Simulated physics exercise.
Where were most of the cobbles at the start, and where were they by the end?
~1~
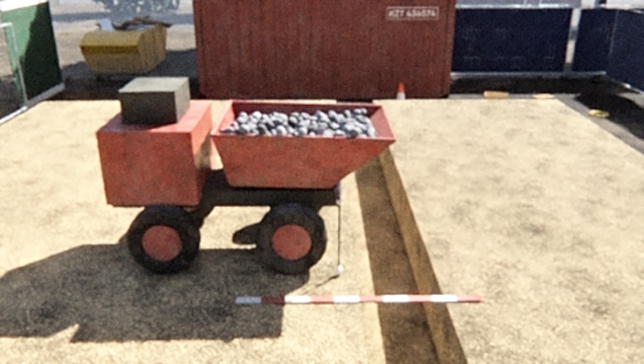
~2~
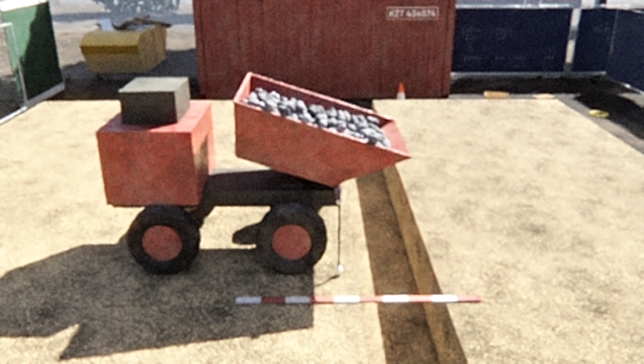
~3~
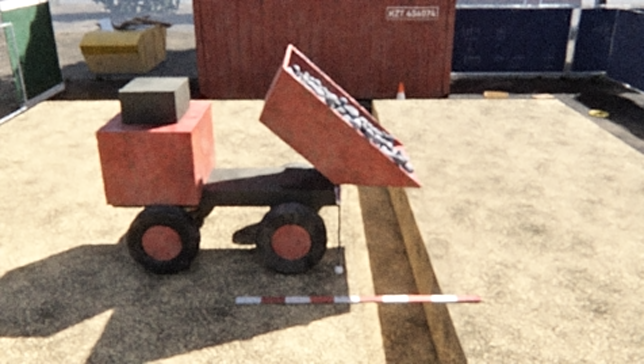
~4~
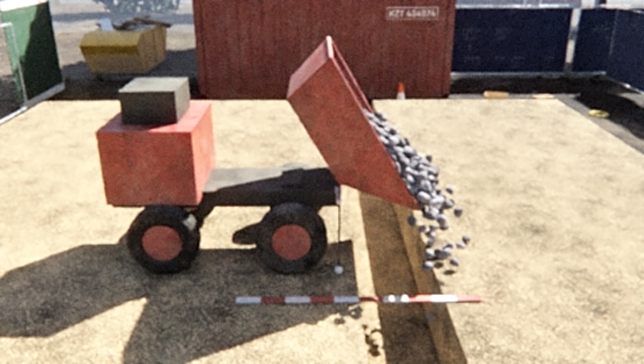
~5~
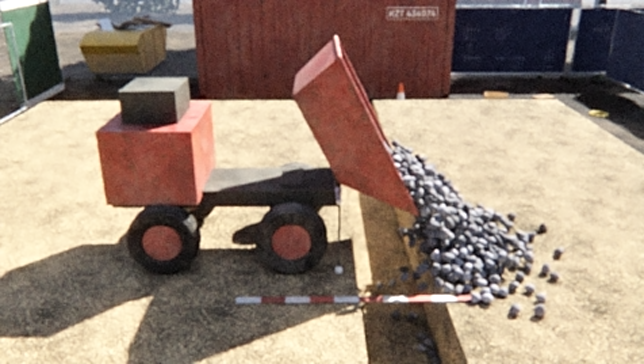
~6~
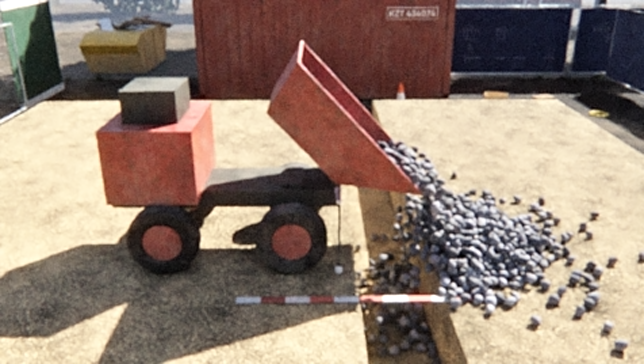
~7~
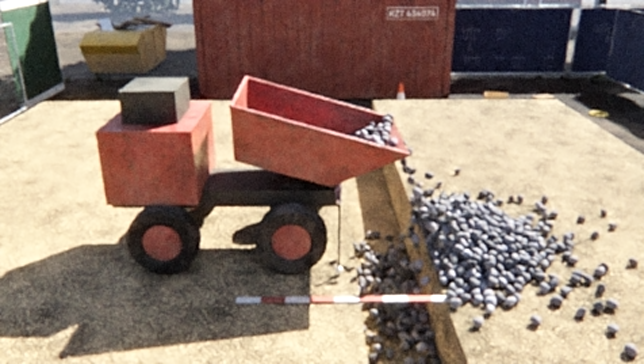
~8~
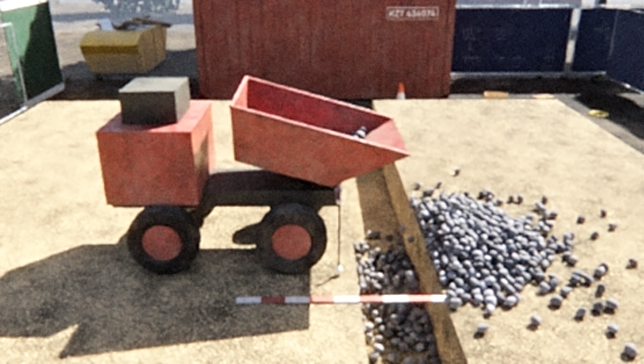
At the start the cobbles were all piled in the dumper's red body. By the end most of them lay in a heap on the ground to the right of the trench, with some down in the trench itself.
